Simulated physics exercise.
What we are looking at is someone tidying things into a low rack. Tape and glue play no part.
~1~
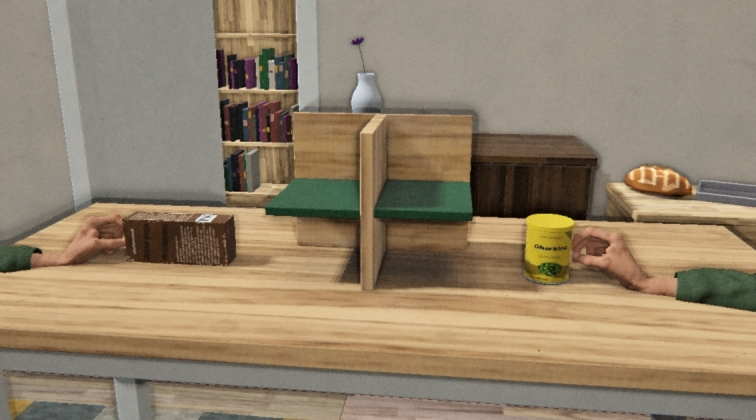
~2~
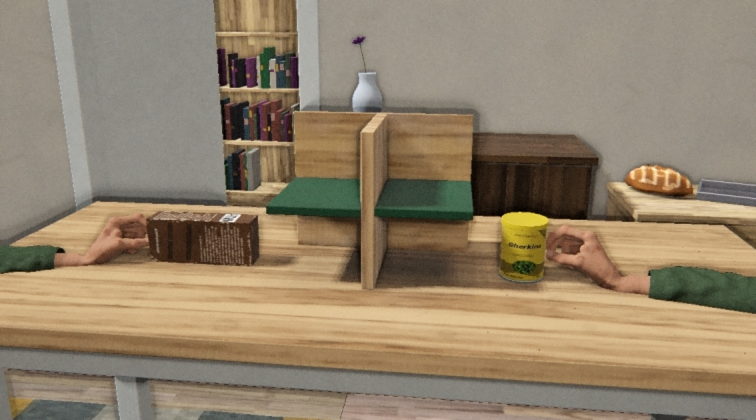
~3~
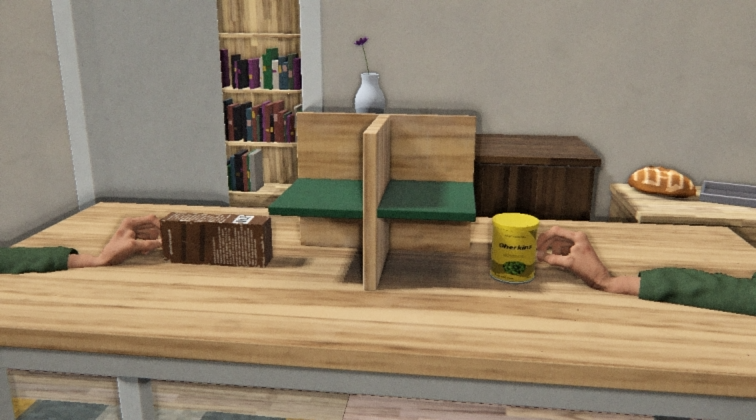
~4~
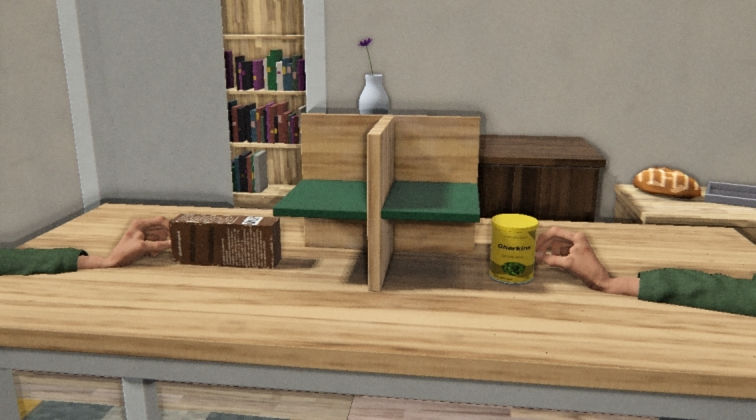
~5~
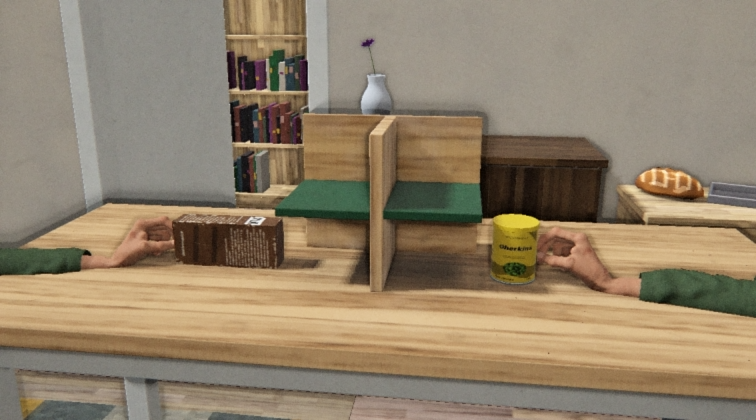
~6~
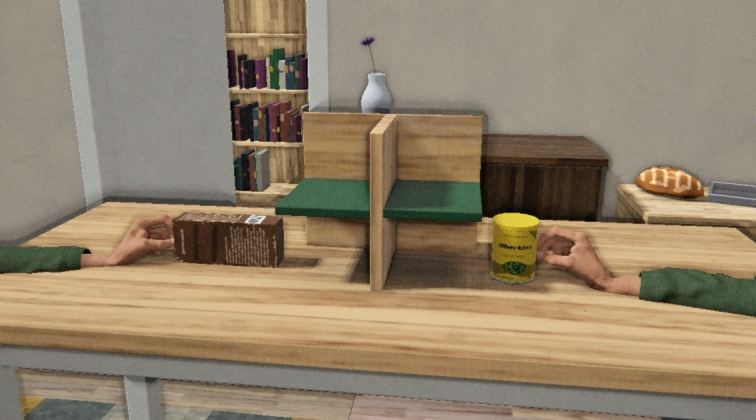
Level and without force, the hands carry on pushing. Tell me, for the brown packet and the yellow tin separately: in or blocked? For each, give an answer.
Result: The brown packet is in, the yellow tin is in.
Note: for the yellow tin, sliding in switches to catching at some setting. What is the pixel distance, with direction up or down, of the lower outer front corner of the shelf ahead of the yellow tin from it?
Down by 16 pixels.
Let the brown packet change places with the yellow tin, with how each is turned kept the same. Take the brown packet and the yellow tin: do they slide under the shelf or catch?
The brown packet passes beneath, while the yellow tin passes beneath.
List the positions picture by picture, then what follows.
Hands sliding the things forward; brown packet (181, 238); yellow tin (548, 249); shelf (375, 197), in the first frame.
Hands sliding the things forward; yellow tin (523, 248); shelf (376, 196), in the second frame.
Hands sliding the things forward; brown packet (217, 240); shelf (378, 197), in the third frame.
Hands sliding the things forward; yellow tin (513, 249); shelf (382, 198), in the fourth frame.
Hands sliding the things forward; brown packet (229, 241); shelf (384, 199), in the fifth frame.
Hands sliding the things forward; brown packet (229, 239); yellow tin (514, 248); shelf (384, 197), in the sixth frame.
Then, 0.30 s later than the last frame, brown packet sliding up to the opening near (247, 240); yellow tin sliding up to the opening near (496, 248).
Then, 0.52 s later than the last frame, brown packet part of the way in near (273, 242); yellow tin part of the way in near (469, 246).
Then, 0.70 s later than the last frame, brown packet part of the way in near (295, 243); yellow tin all the way in near (451, 245).
When it is over, the brown packet clears the shelf, near (318, 244); the yellow tin clears the shelf, near (451, 245).
